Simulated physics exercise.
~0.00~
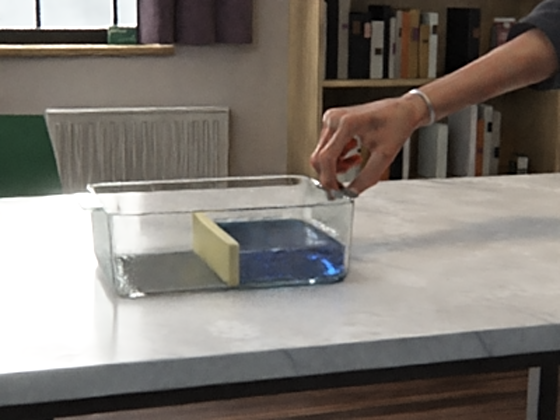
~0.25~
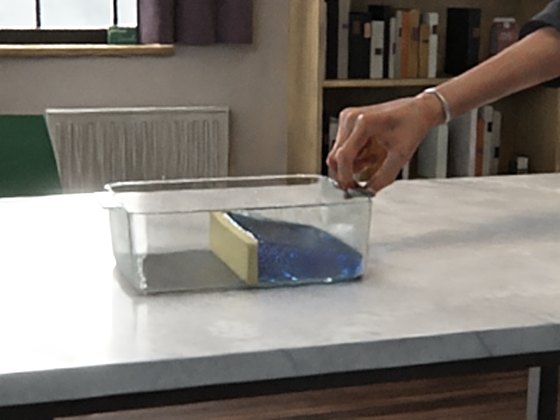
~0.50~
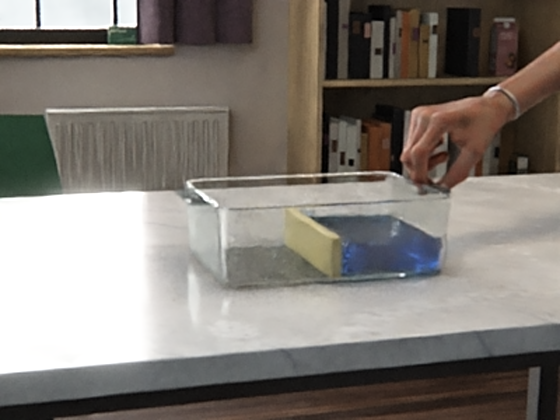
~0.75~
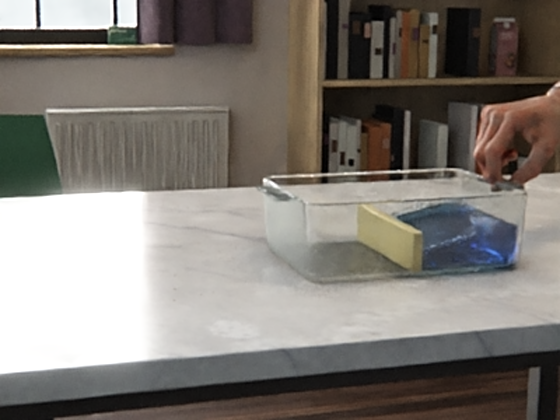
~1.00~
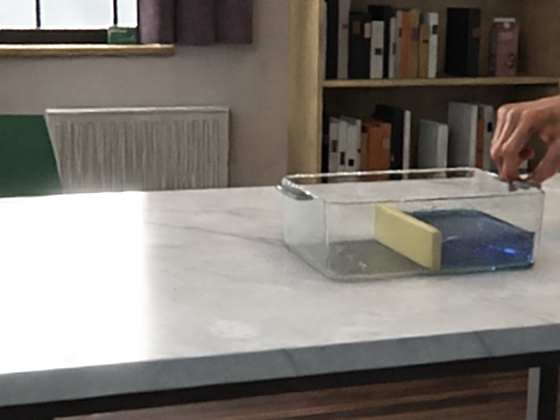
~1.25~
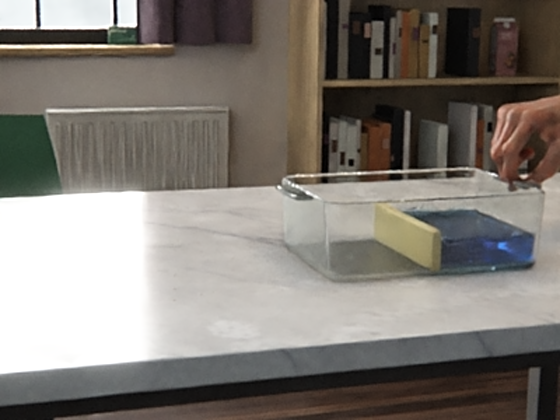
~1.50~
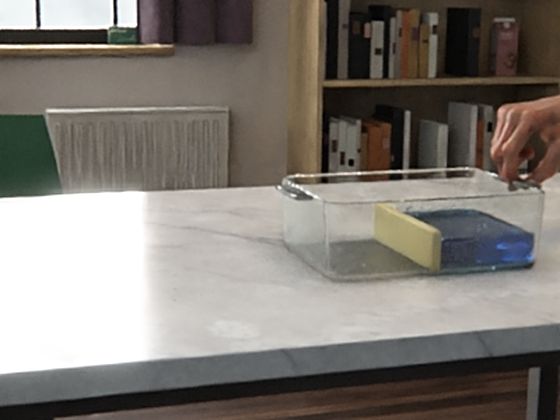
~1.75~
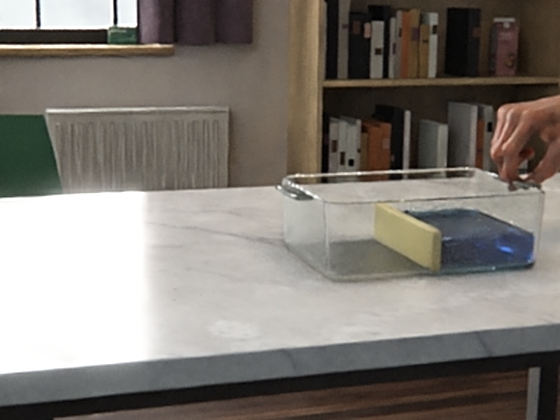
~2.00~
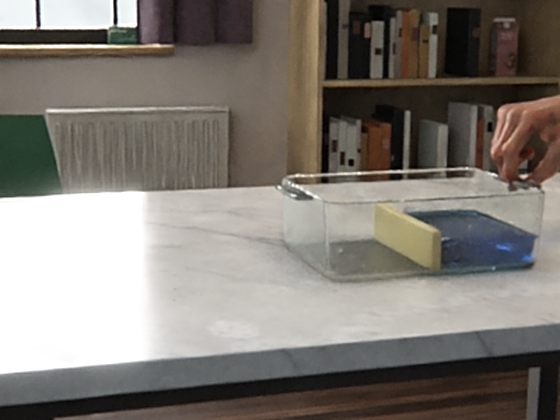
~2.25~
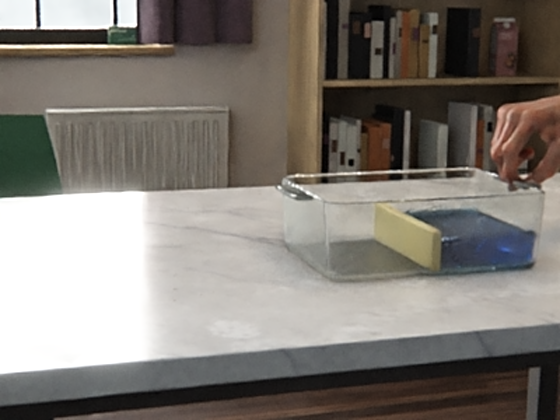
On a table, a hand pulls a divided glass tub right, sloshing its blue water until it rests.
